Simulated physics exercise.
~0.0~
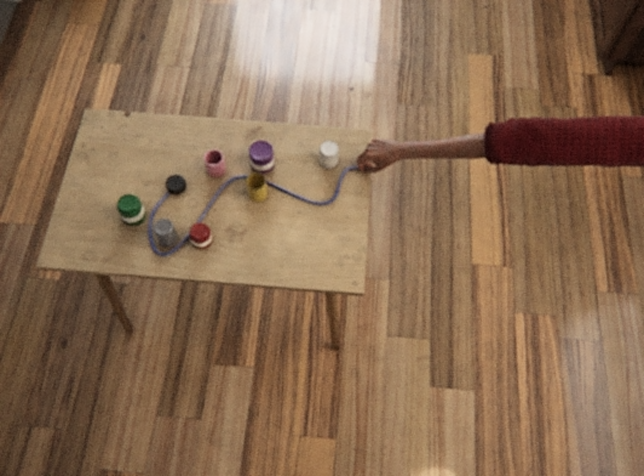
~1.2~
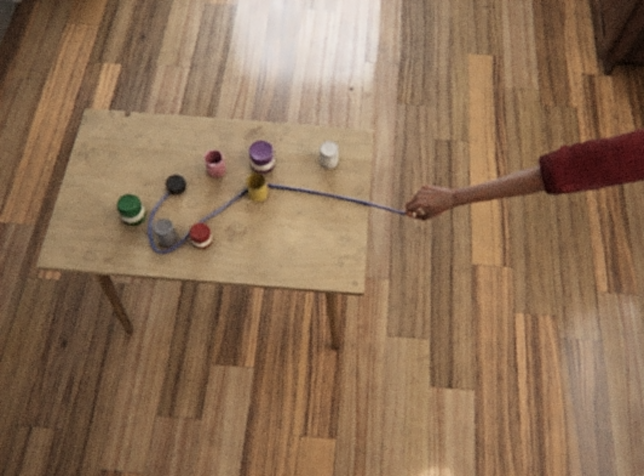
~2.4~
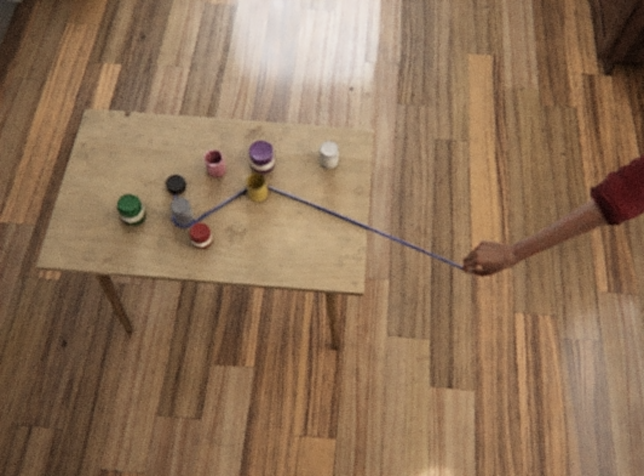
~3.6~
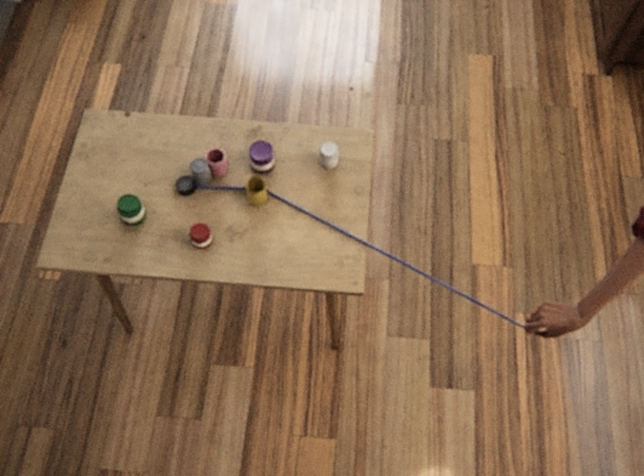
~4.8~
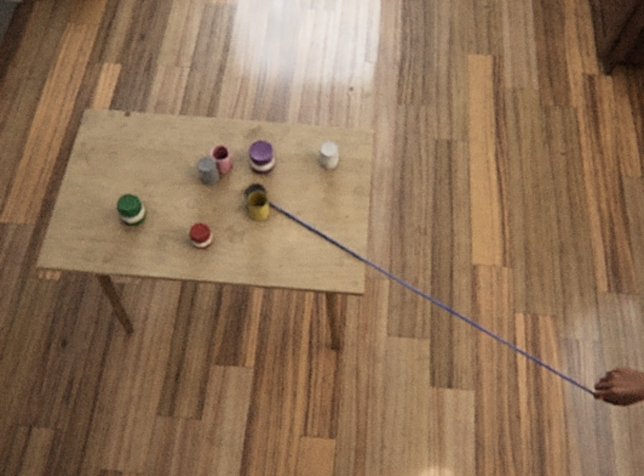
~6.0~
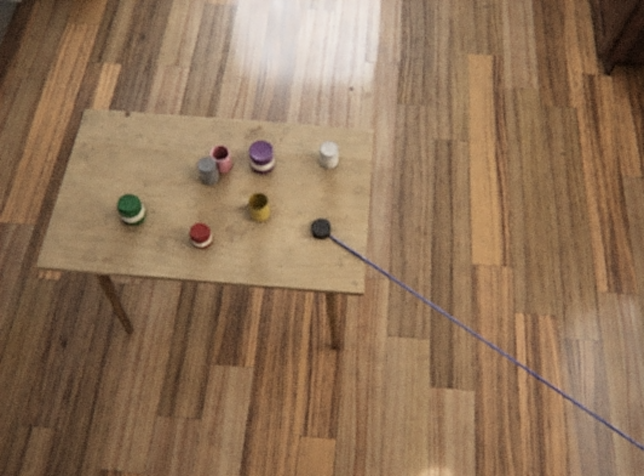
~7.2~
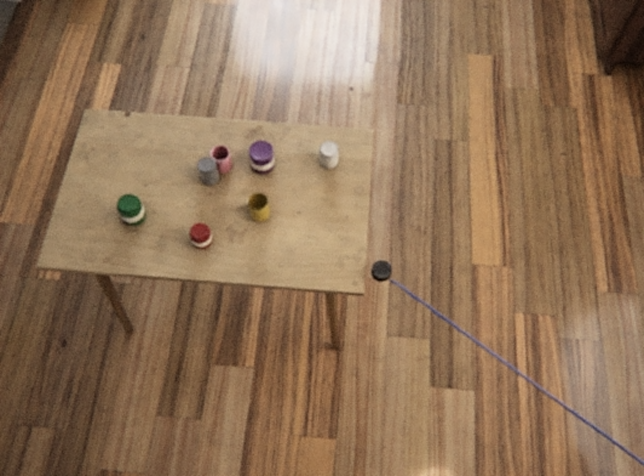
The clip opens on a wooden table holding a black puck-shaped speaker among colourful jars, mugs and tins, while a hand at the right grips its winding blue cord. The red-sleeved arm draws the cord away toward the lower right, straightening its loops. The grey tub is swept up and across until it rests by the pink mug, which shifts slightly. Next, the black speaker slides right to the yellow mug, nudging it a little, still upright. As the hand leaves view, the speaker crosses the open tabletop and ends beyond the right edge on the taut cord.
